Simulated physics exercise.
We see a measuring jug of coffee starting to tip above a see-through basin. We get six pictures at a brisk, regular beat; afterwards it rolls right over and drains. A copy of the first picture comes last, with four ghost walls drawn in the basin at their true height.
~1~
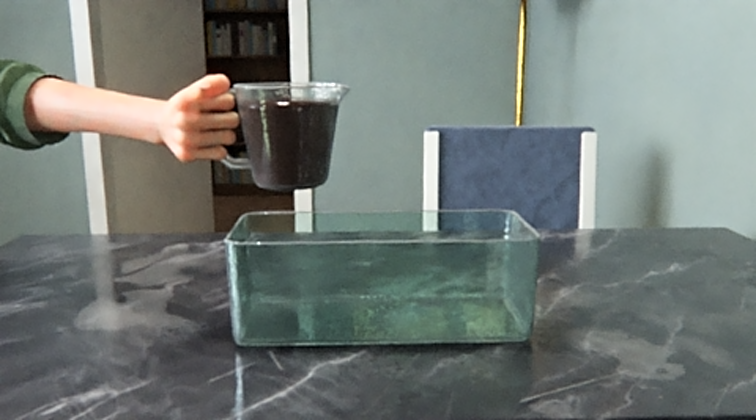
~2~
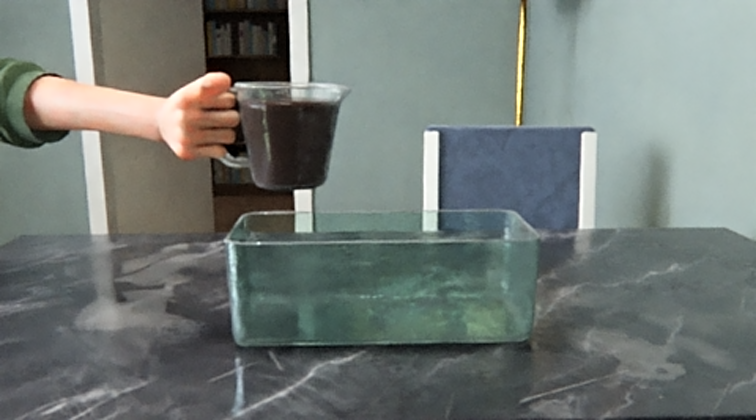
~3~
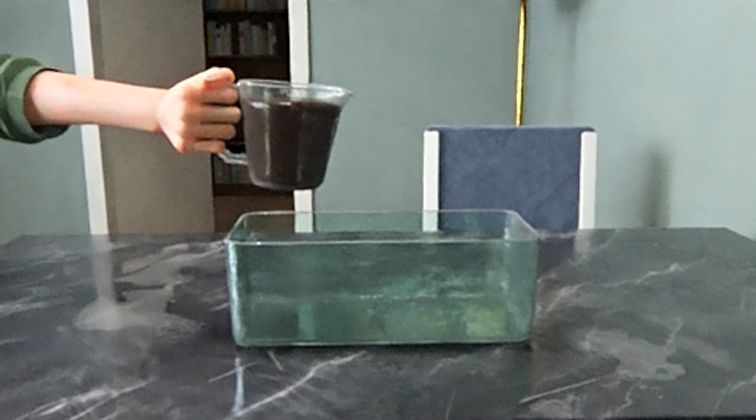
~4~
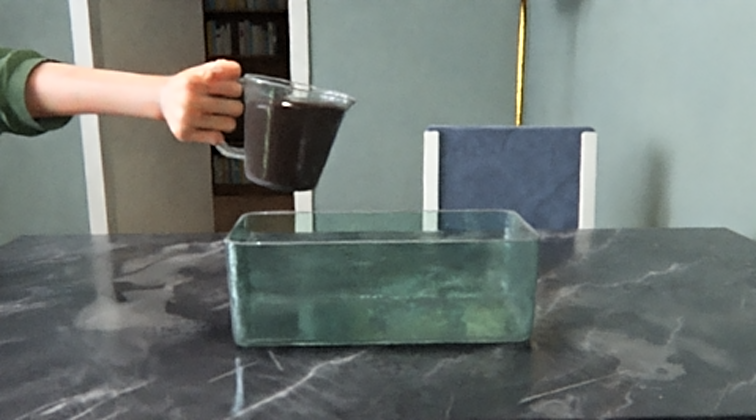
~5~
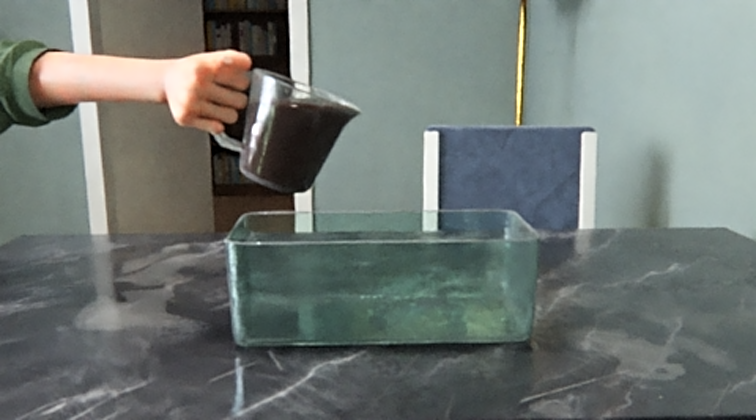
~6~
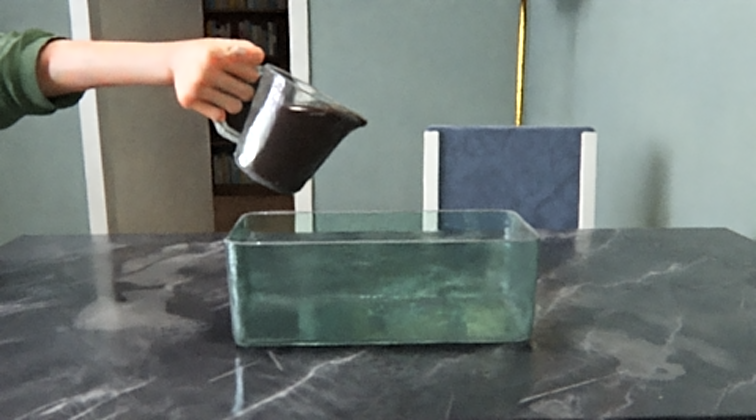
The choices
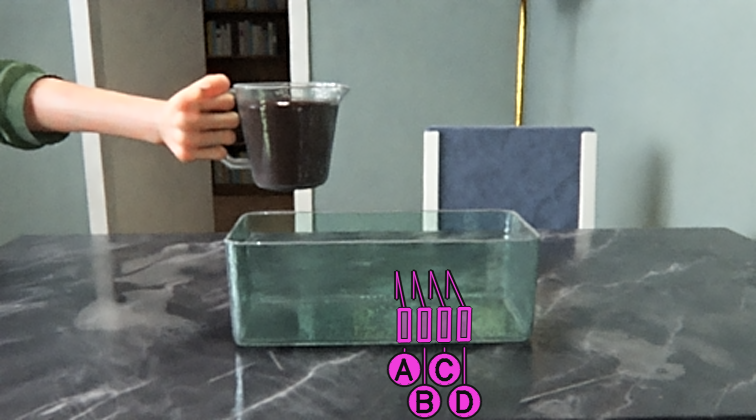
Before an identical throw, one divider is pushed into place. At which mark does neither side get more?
Go for A.
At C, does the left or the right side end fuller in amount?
The left one.
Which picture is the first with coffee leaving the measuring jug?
Picture 6.
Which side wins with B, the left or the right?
More ends on the left.
In magenta, A at (404, 348); B at (424, 348); C at (444, 347); D at (464, 347).
With A, about 45 % ends left of the wall and 54 % right of it.
With B, about 78 % ends left of the wall and 21 % right of it.
With C, about 88 % ends left of the wall and 9 % right of it; 3 % is lost outside.
With D, about 89 % ends left of the wall and 10 % right of it.
